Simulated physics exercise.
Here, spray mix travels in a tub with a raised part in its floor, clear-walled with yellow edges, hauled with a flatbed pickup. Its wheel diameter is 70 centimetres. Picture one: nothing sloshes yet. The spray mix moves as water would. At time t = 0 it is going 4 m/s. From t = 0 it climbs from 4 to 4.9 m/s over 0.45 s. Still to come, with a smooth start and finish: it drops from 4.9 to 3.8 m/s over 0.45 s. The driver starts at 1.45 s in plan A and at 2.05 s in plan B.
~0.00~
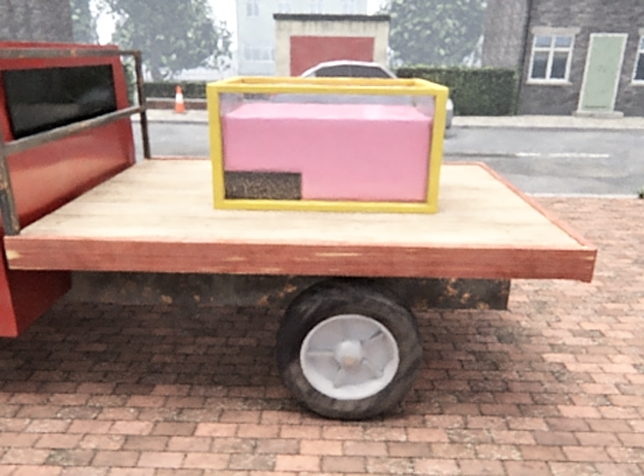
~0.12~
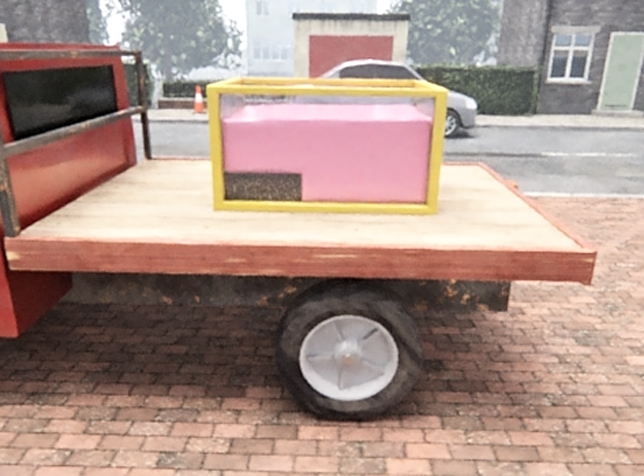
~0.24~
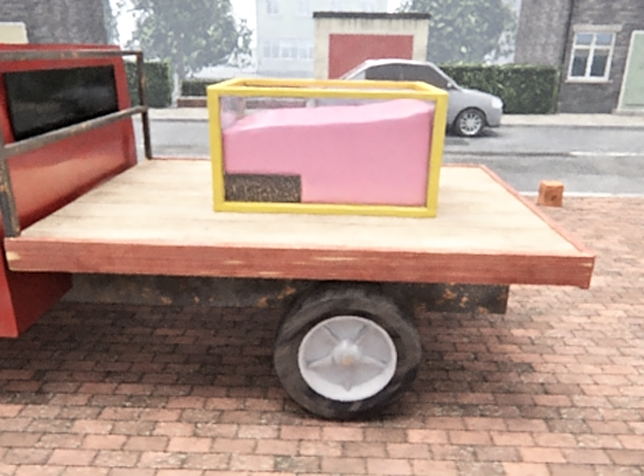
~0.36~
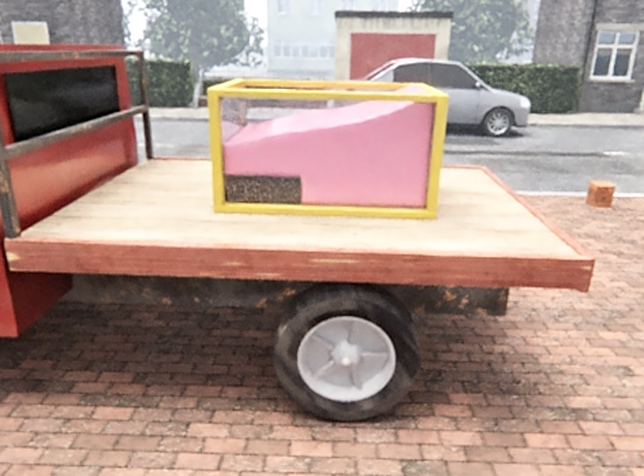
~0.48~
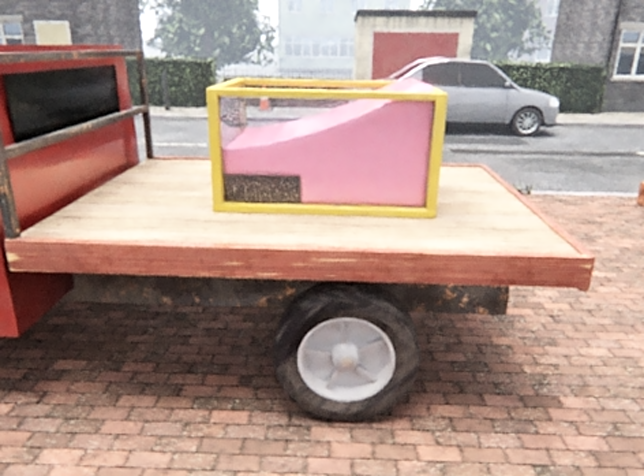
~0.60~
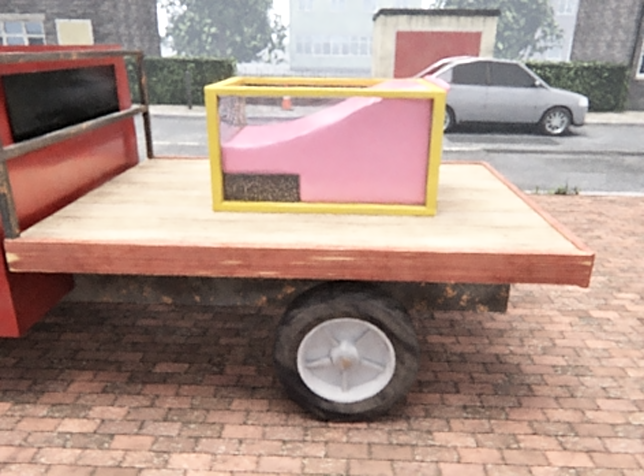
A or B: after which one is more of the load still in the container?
A.
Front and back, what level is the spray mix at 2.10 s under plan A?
Roughly 56 cm in front and 36 cm behind.
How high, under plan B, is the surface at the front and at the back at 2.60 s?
It sits near 72 cm in front and near 18 cm behind.
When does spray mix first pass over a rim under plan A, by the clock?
The first spill happens at roughly 1.0 s.
For plan A, 2.10 s in, front 55 cm, middle 38 cm, back 36 cm above the lowest part of the floor; the loss stands at 1 per cent, over the front and the back.
For plan A, 4.89 s in, the loss stands at 1 per cent, over the front and the back, 3 of 274 litres.
For plan B, 2.60 s in, front 73 cm, middle 36 cm, back 19 cm above the lowest part of the floor; the loss stands at 1 per cent, over the front and the back.
For plan B, 5.49 s in, the loss stands at 12 per cent, over the front, 34 of 274 litres.
